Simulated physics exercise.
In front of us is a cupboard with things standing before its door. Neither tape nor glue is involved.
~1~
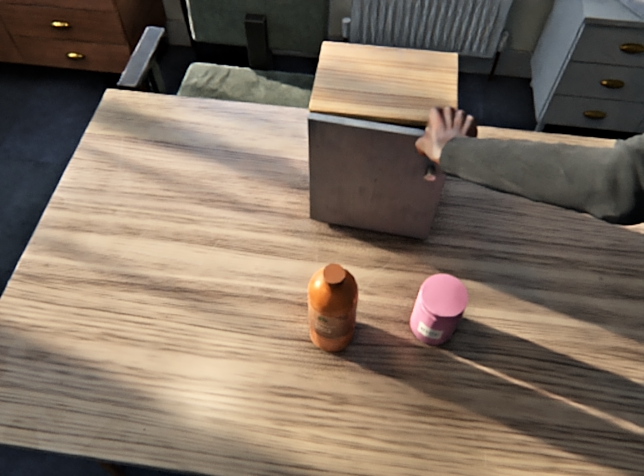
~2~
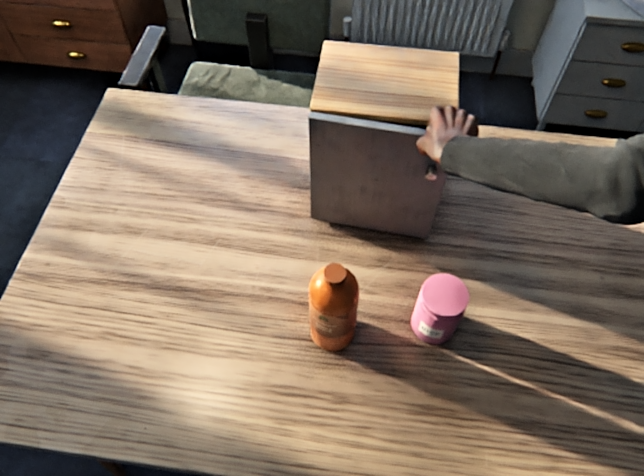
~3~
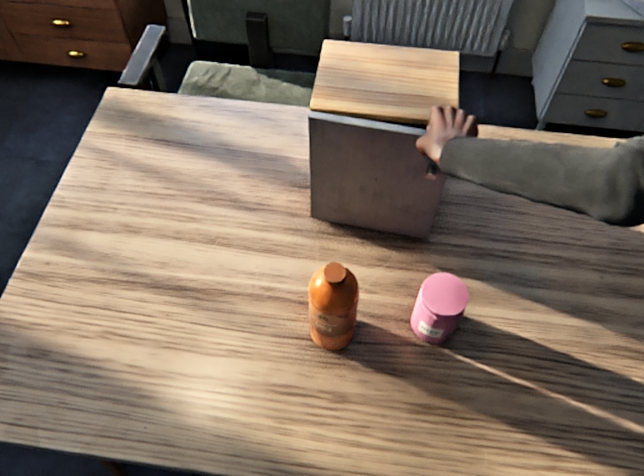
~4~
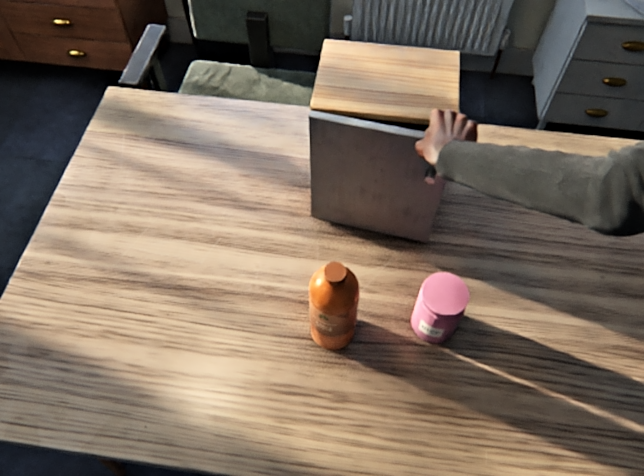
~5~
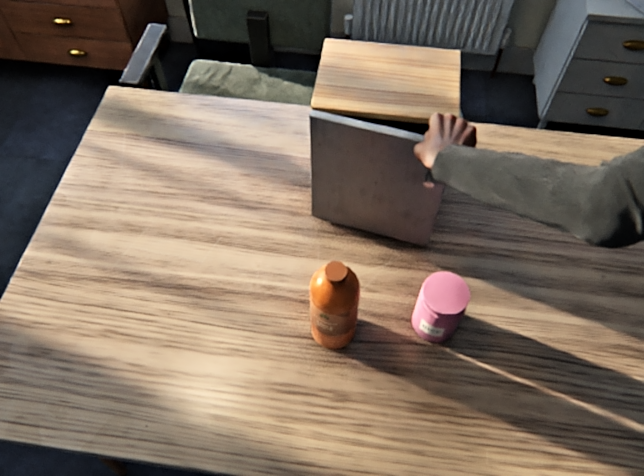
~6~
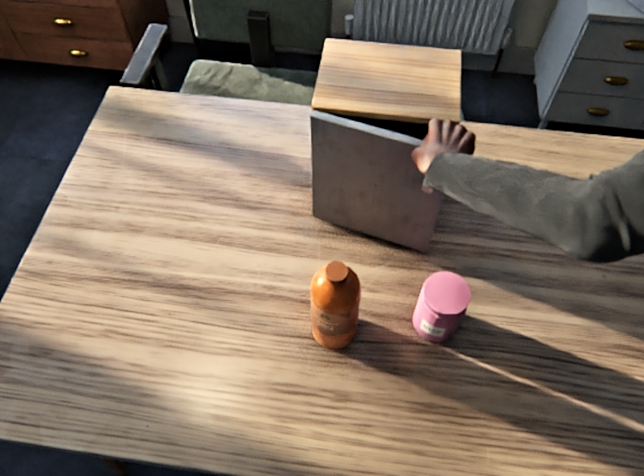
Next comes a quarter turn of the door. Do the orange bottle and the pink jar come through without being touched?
I expect the orange bottle will be hit; I expect the pink jar won't be hit.
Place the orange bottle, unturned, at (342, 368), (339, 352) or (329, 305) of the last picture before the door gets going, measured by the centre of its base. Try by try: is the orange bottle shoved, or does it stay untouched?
In order: It is spared, then is spared, then gets bumped.
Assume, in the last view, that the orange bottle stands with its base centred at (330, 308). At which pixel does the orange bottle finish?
It finishes somewhere near (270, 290).
Then, 1.64 s past the last view, door 69° open; orange bottle travelled a little near (319, 308); pink jar at rest near (440, 308).
Then, 1.98 s past the last view, door 81° open; orange bottle travelled about its own width near (292, 315); pink jar at rest near (440, 308).
Finally, the orange bottle is pushed along, near (278, 321); the pink jar remains where it is, near (440, 308).
